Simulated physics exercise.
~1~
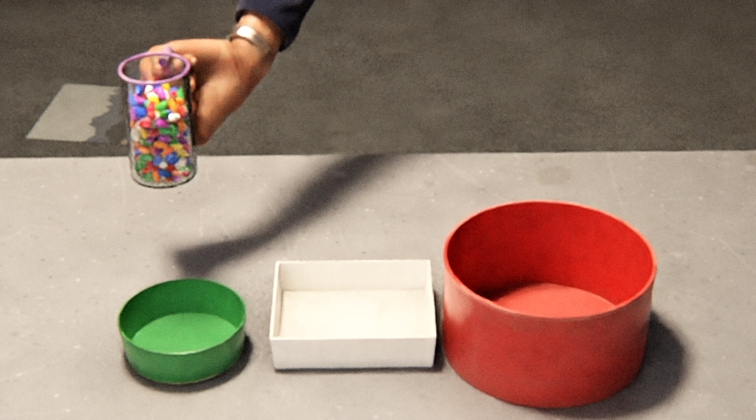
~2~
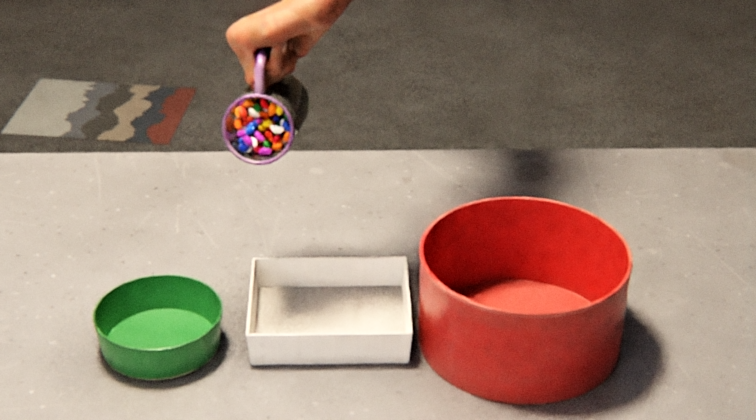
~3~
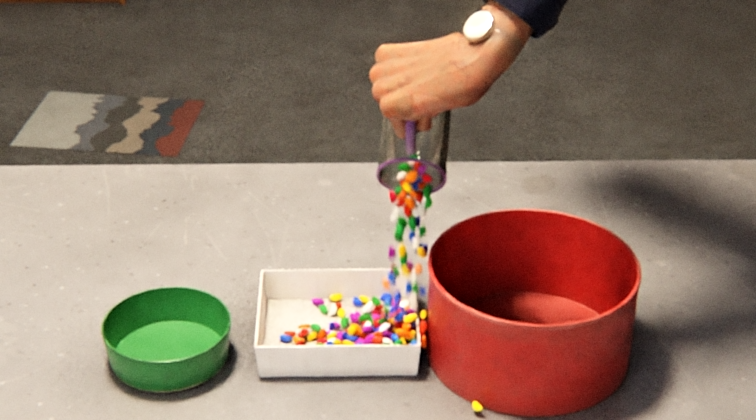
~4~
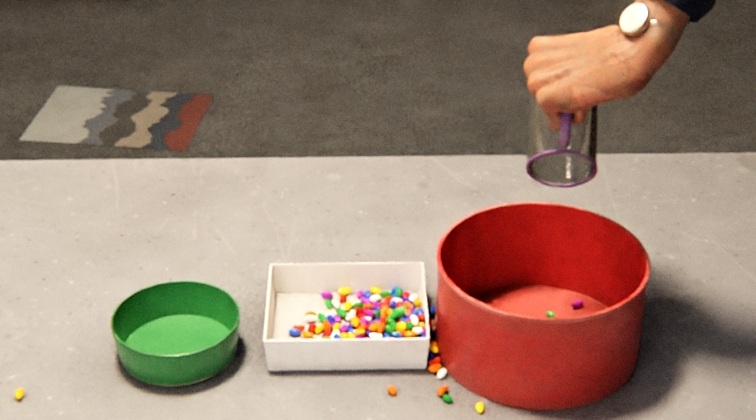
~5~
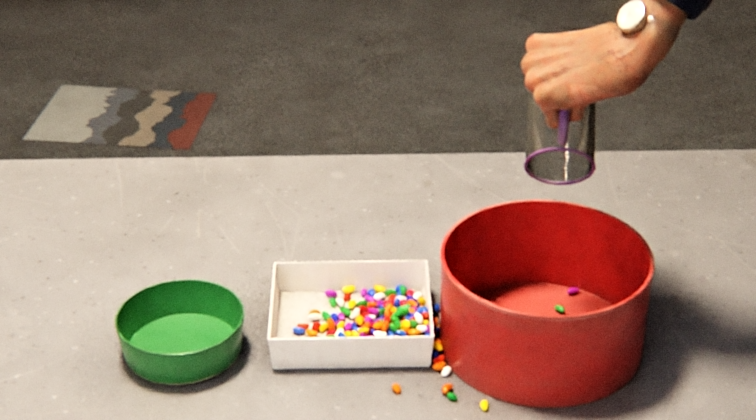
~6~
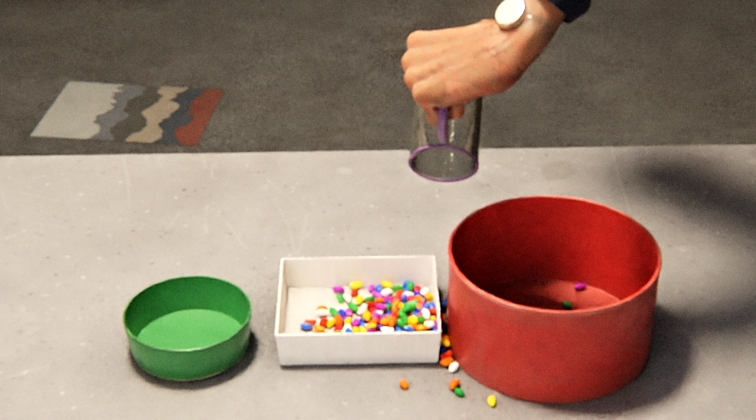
At the start, a hand holds a clear cup full of colourful jelly beans upright above a green dish, with a white tin and a red pot standing to the right. The hand carries the cup to the right while tipping it onto its side. Further along, the cup turns mouth down and the beans stream into the white tin. The emptied cup moves on over the red pot, then back to the left. Most beans end up in the white tin, with a few scattered on the table and a couple visible inside the red pot, while the green dish stays empty.
